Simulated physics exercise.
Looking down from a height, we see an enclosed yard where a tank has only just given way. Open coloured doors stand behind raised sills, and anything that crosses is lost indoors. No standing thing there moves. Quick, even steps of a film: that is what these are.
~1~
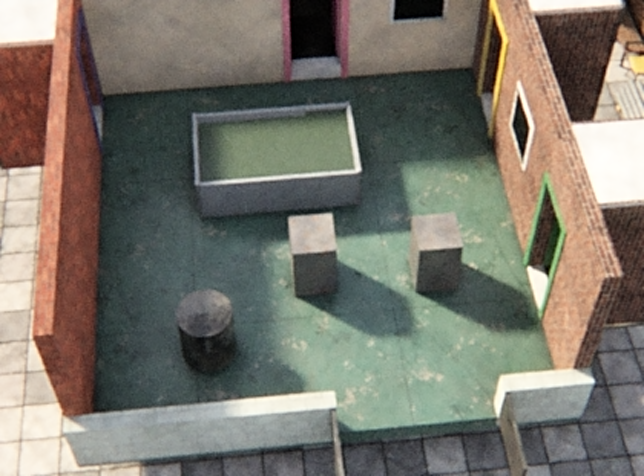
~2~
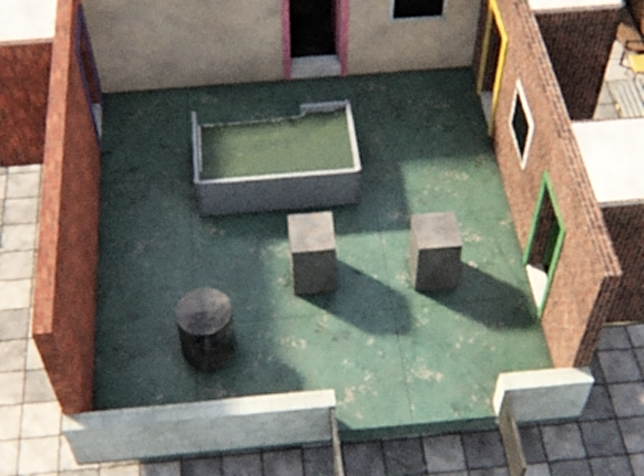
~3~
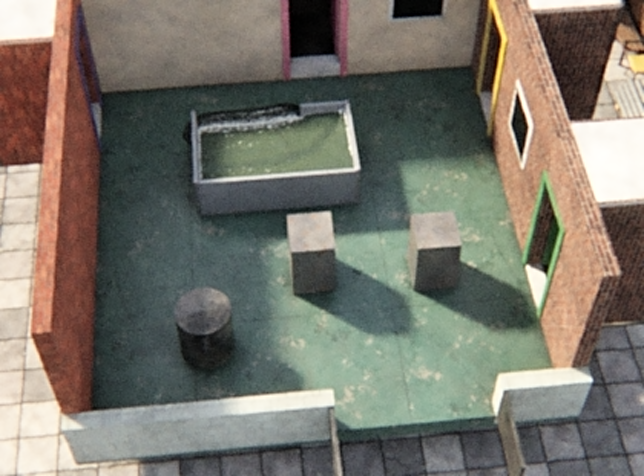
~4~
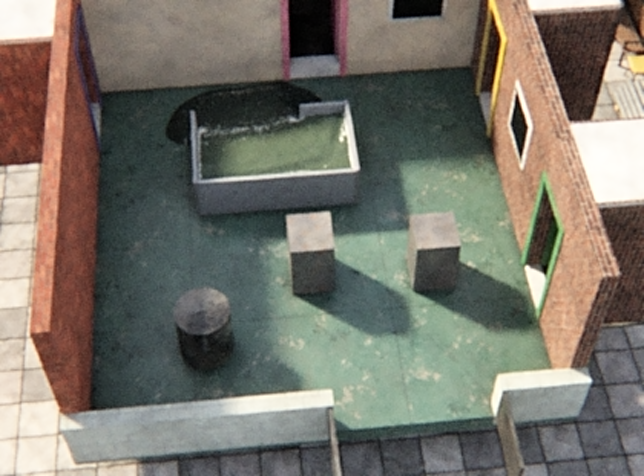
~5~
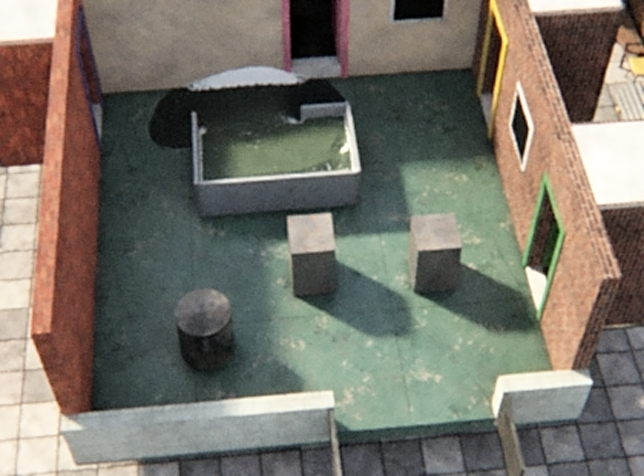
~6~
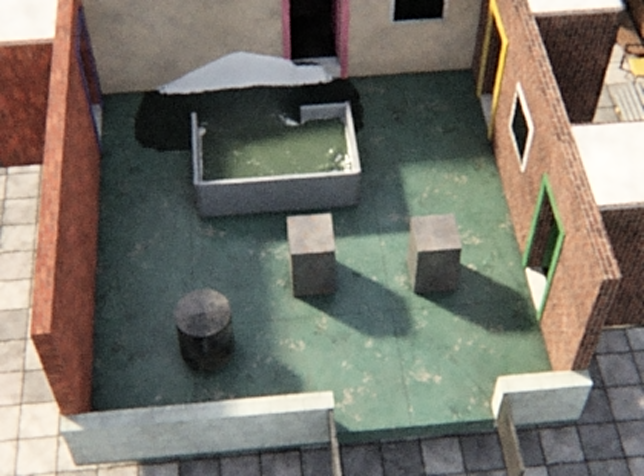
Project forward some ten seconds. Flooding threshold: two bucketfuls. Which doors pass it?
In order: Blue door: Too much water; yellow door: Too much water; green door: Little enough water; pink door: Little enough water.
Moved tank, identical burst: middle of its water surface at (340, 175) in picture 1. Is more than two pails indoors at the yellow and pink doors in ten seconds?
Yellow door exceeds it, pink door exceeds it.
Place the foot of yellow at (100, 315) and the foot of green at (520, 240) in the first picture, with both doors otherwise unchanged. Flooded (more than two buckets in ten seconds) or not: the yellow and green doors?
Yellow: Falls short; green: Falls short.
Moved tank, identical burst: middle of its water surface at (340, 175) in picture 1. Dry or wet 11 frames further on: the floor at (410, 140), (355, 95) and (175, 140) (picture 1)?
Points in turn: Not reached; inundated; inundated.
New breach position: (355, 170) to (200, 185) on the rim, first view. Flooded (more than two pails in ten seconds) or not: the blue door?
The blue door falls short.
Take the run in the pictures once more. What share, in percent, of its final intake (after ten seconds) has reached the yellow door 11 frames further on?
Something like 0 in a hundred.
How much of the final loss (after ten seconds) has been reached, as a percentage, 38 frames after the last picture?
I make it 60 per cent.
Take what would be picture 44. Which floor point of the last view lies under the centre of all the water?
The balance point is around (285, 198).
A moment on, water covers 15 % of the floor; the blue door wet at the sill, nothing in, the yellow door not reached, the green door not reached, the pink door under two buckets in.
Next, water covers 30 % of the floor; the blue door over two buckets in, the yellow door wet at the sill, nothing in, the green door not reached, the pink door under two buckets in.
Then, water covers 50 % of the floor; the blue door far over two buckets in, the yellow door over two buckets in, the green door not reached, the pink door under two buckets in.
Later, water covers 85 % of the floor; the blue door far over two buckets in, the yellow door far over two buckets in, the green door wet at the sill, nothing in, the pink door under two buckets in.
In the end, water covers 100 % of the floor; the blue door far over two buckets in, the yellow door far over two buckets in, the green door wet at the sill, nothing in, the pink door under two buckets in.
